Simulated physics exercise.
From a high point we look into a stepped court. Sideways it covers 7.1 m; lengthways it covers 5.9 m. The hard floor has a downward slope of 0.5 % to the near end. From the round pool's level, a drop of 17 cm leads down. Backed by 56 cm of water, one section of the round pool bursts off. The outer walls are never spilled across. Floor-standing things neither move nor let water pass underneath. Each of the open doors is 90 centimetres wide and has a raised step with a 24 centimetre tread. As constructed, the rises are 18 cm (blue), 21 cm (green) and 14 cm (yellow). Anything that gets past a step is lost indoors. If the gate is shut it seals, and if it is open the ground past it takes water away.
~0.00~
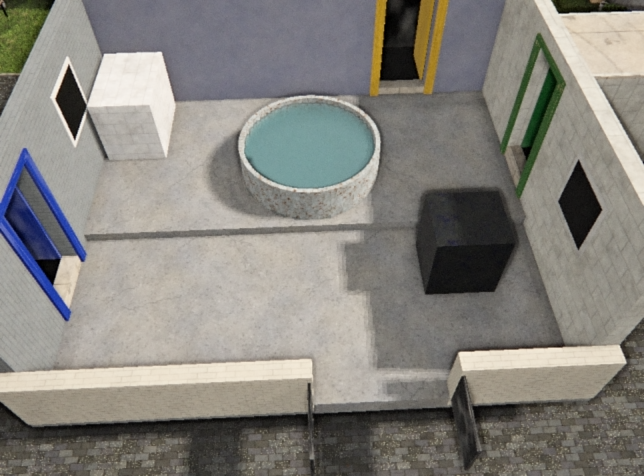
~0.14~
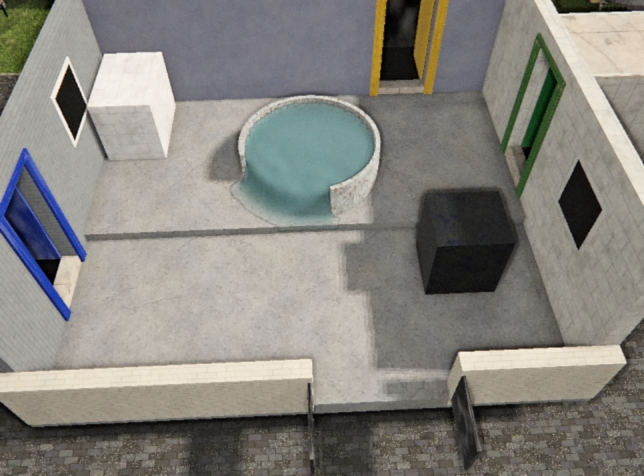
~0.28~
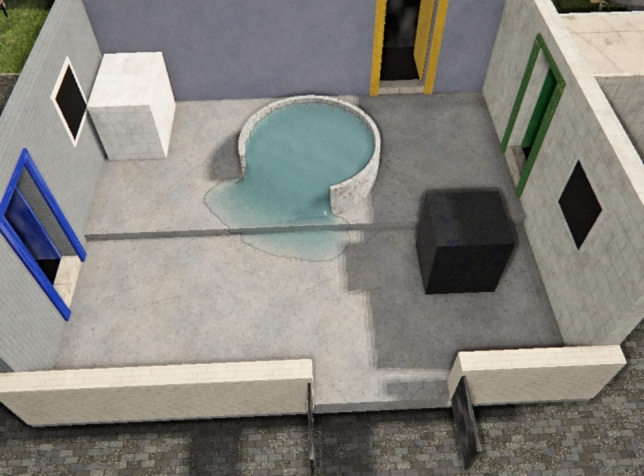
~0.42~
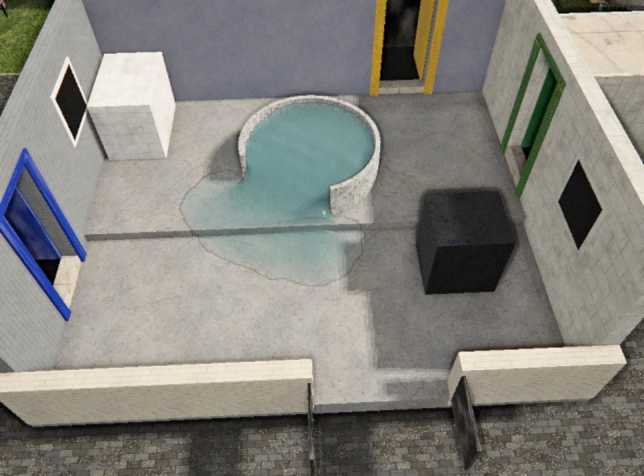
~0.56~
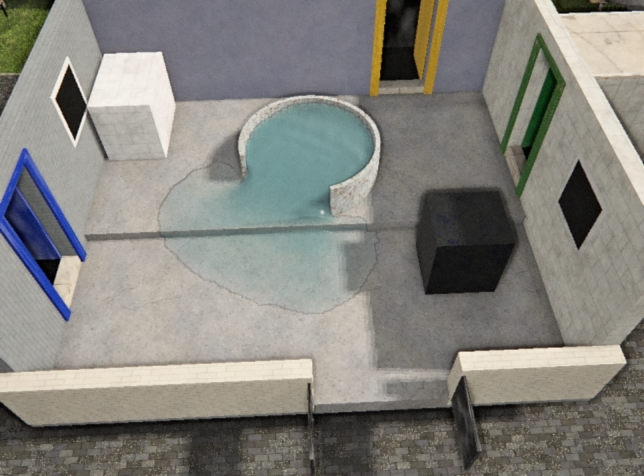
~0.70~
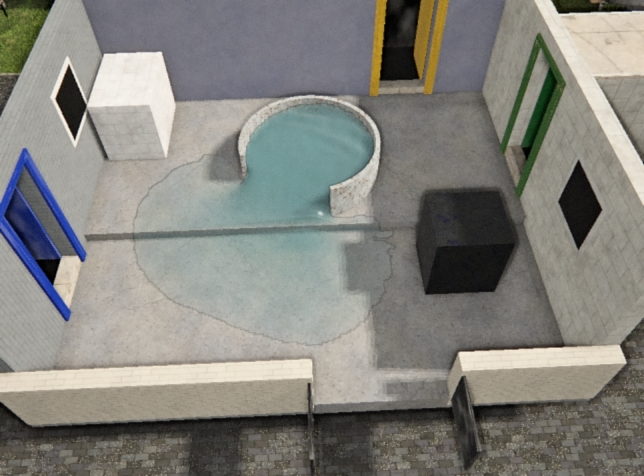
A round, pale stone pool of blue-green water stands toward the back of a grey walled court with one shallow step, seen from high above by a still camera. A white block sits at back left, a dark block at right, with blue, yellow and green doorways around. The pool's front left section gives way, and water pours out, spreads over the step and widens across the lower floor.
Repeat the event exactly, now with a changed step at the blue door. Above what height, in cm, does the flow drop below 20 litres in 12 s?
About 15 cm.
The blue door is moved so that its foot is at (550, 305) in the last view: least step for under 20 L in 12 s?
You'd want it roughly 8.5 cm high.
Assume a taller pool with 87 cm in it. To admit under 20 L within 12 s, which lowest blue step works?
About 24 cm.
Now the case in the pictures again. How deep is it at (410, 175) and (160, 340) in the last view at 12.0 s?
Depths of around 0 and 7 centimetres.
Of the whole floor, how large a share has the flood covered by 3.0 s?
40 %.
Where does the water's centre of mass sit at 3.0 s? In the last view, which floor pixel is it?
The water is centred around (223, 271) in the last picture's pixels.
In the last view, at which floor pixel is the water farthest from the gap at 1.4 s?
The farthest wet point sits near (56, 361).
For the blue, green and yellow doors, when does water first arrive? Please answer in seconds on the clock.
Arrival: Blue 1.1 s, green not in the 12 s, yellow not in the 12 s.
After 1.4 s water covers 40 % of the floor, deepest (24 cm) near (277, 215); 10 cm at the blue door, 0 litres in over its 18 cm step.
After 3.0 s water covers 40 % of the floor, deepest (34 cm) near (47, 399); 17 cm at the blue door, 0 litres in over its 18 cm step.
After 12.0 s water covers 55 % of the floor, deepest (13 cm) near (549, 351); 7 cm at the blue door, 7 litres in over its 18 cm step.
At the blue door as built, the water arrived by 1.1 s and peaked near 23 cm at 3.4 s.
Run again over the same 12 s with other heights there, 38 litres in over 13 cm, 8 litres over 17.5 cm. The limit of 20 litres is kept from about 15 cm up.
